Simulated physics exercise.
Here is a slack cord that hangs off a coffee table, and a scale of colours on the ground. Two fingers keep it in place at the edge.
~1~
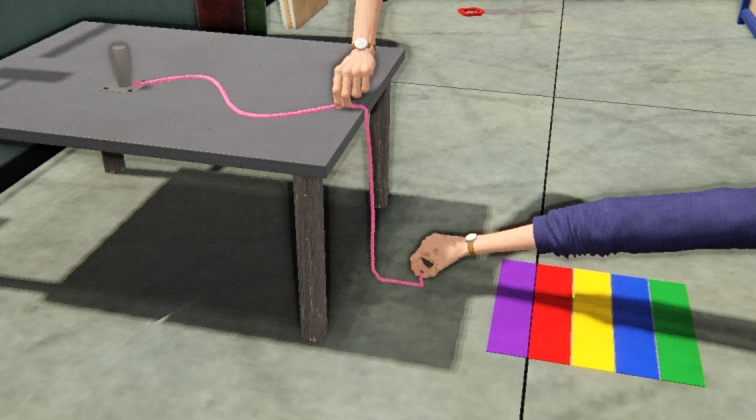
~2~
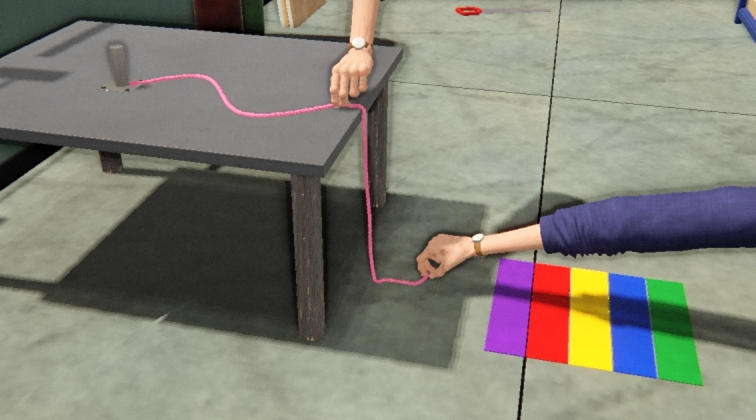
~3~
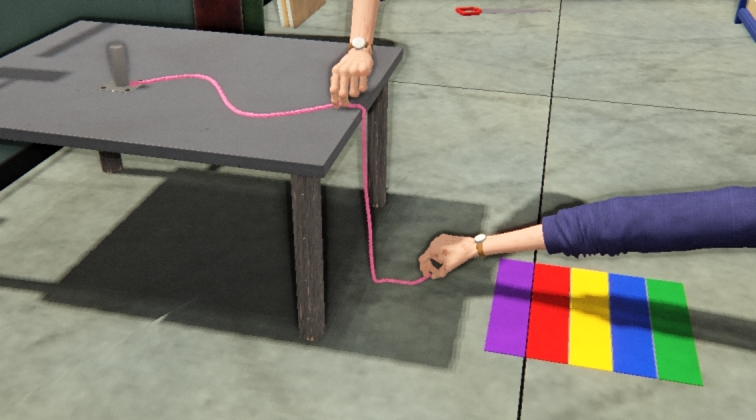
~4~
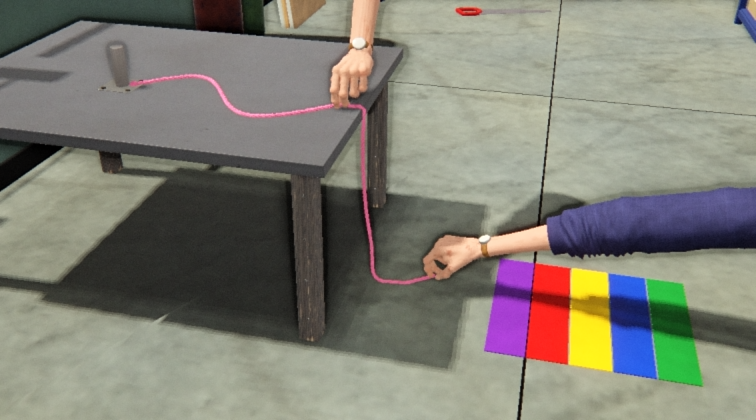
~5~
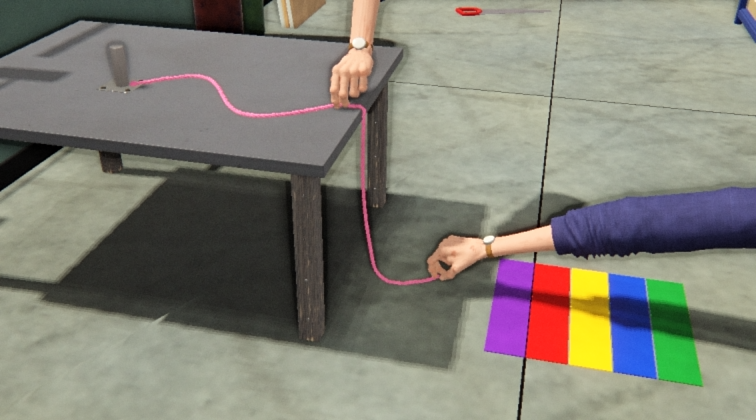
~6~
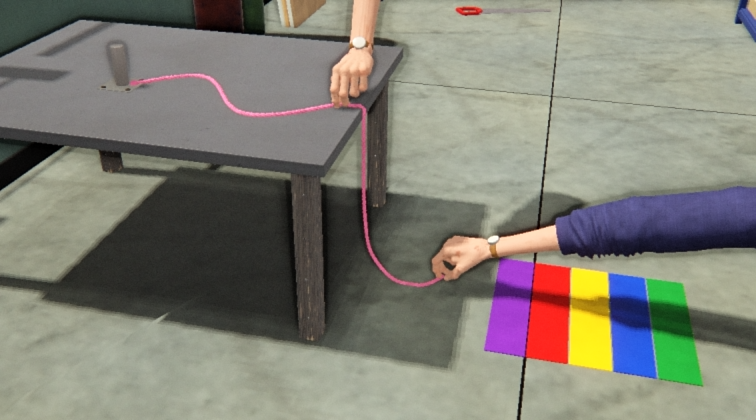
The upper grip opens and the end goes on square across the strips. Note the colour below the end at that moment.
Colour below: Blue.
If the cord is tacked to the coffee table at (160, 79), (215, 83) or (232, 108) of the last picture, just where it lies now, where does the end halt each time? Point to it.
The places are (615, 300), (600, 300) and (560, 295).
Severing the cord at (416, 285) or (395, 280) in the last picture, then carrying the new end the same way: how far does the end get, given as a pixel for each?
(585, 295) and (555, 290).
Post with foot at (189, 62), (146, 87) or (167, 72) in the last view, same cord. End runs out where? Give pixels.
The three places are (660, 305), (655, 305) and (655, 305), in that order.
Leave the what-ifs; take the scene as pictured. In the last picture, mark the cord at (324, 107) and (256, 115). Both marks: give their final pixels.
They go to (386, 129) and to (323, 105).
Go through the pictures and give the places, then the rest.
The first picture shows end (422, 274); purple (509, 335); red (550, 342); yellow (593, 348); blue (636, 355); green (680, 362).
The second picture shows end (428, 274); cord through (174, 78) (222, 94) (272, 115) (362, 111) (367, 191) (372, 268).
The third picture shows end (430, 274).
The fourth picture shows end (435, 275); cord through (174, 78) (222, 94) (273, 116) (362, 111) (365, 191) (372, 268).
The fifth picture shows end (439, 276).
The sixth picture shows end (443, 276); cord through (174, 77) (222, 94) (273, 115) (363, 111) (364, 191) (379, 265).
Soon after, end near (562, 293); over red.
After that, end near (603, 299); over yellow.
At the stop, end near (628, 303); over blue. It gets as far as the blue strip.
